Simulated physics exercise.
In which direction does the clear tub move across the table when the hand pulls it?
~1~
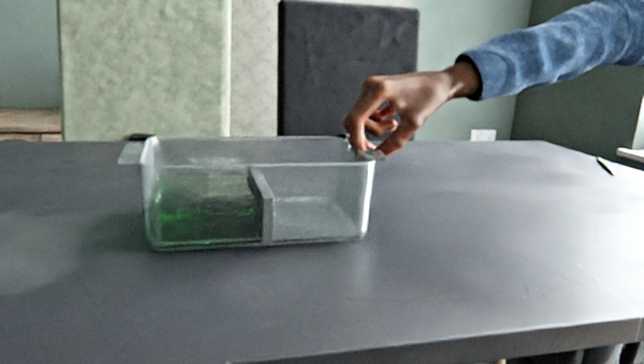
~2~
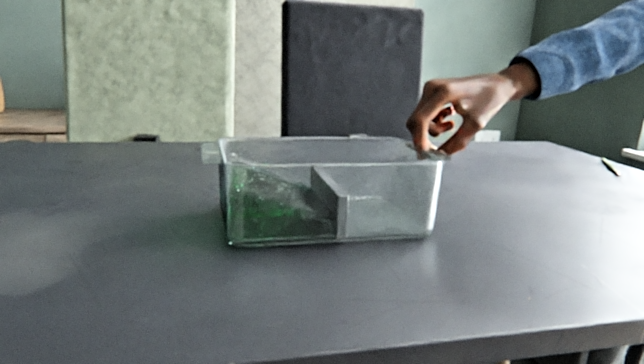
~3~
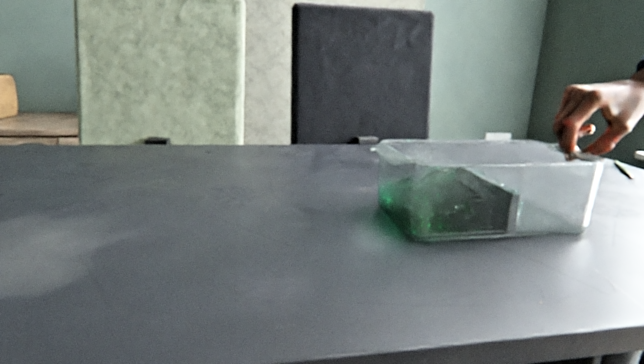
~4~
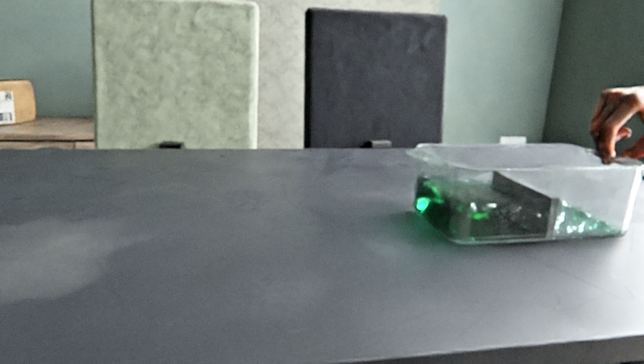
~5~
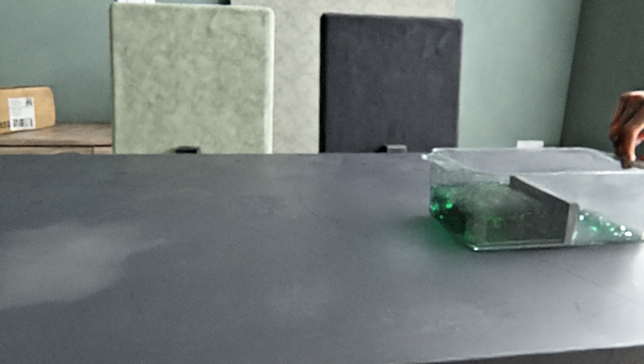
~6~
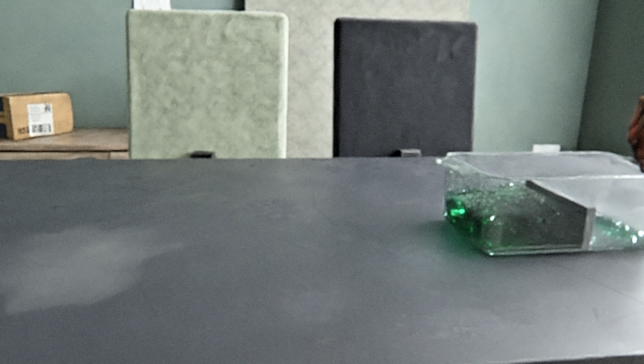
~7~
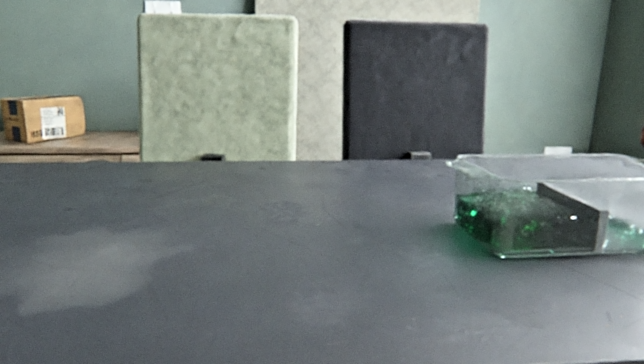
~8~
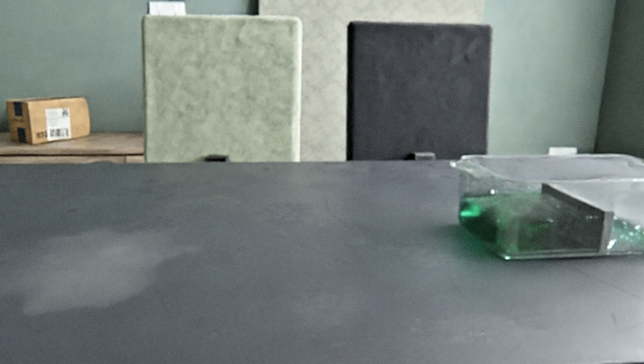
The tub moves to the right across the table.
